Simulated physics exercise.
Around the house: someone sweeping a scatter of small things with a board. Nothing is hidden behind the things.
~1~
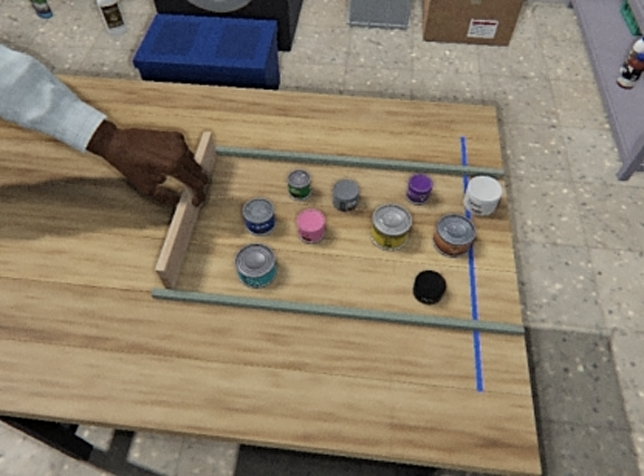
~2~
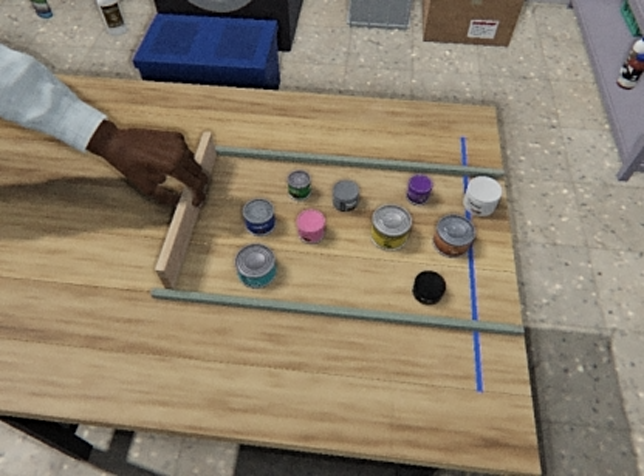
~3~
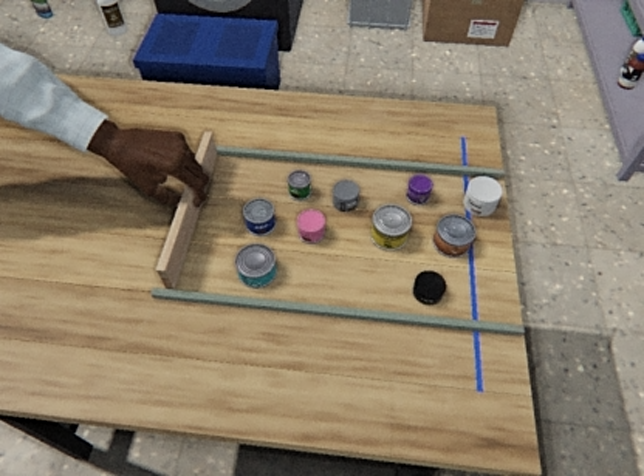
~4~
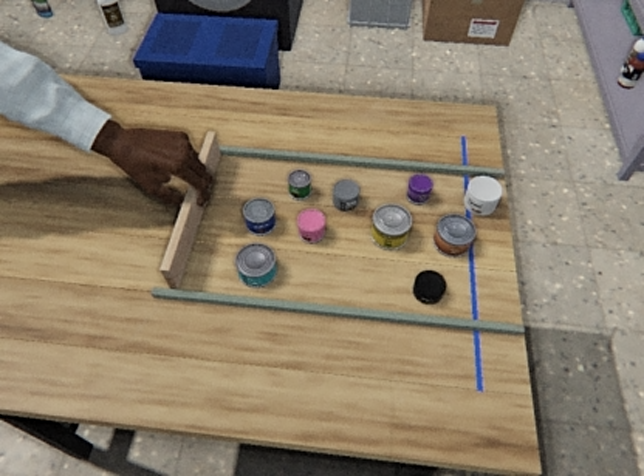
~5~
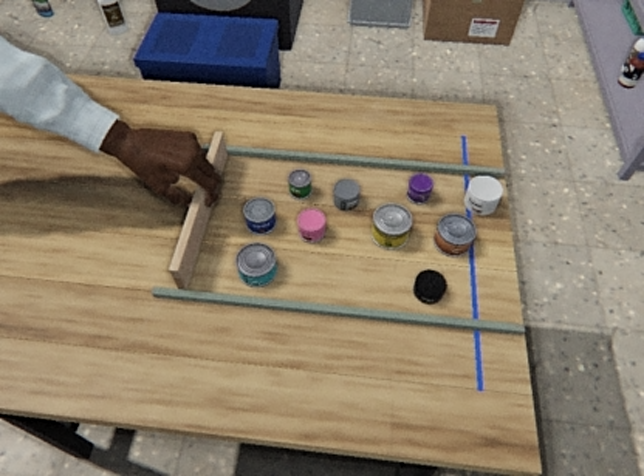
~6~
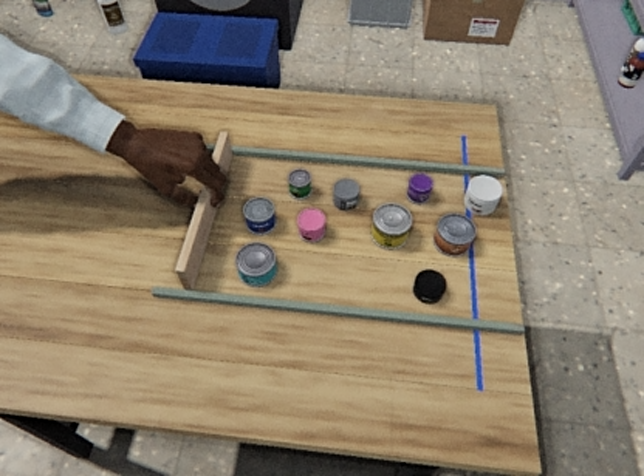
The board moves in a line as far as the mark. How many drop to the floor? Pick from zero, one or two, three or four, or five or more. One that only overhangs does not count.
The number that fall off is three or four.
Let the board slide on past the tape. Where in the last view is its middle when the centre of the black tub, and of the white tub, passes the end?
For the black tub at (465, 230), for the white tub at (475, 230).
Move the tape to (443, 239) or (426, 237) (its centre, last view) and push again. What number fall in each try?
The counts: 1 and 0.
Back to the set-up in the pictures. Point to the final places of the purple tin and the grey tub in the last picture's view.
About (480, 179), and the other about (494, 216).
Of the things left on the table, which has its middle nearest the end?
That is the white tub.
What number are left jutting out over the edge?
It comes to 1.
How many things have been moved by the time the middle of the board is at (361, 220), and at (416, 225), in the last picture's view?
6 and 9.
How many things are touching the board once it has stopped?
In contact: 5.
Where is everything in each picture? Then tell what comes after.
In the first picture, white tub (482, 196); orange tin (454, 236); black tub (429, 288); board (190, 206); tape (470, 242).
In the second picture, orange tin (454, 236); board (190, 206).
In the third picture, black tub (429, 288); green tin (300, 185).
In the fourth picture, white tub (482, 196); pink tin (312, 226).
In the fifth picture, orange tin (454, 235); blue tin (260, 216).
In the sixth picture, white tub (483, 196); orange tin (454, 235); black tub (429, 287); board (208, 206); tape (471, 241).
Early on, none off yet; white tub at rest near (483, 196); orange tin at rest near (454, 235); black tub at rest near (429, 287).
A while later, none off yet; white tub at rest near (483, 196); orange tin travelled about its own width near (477, 237); black tub travelled a little near (442, 289).
Finally, the number that fall off is three or four; lost, yellow tin, black tub and orange tin.
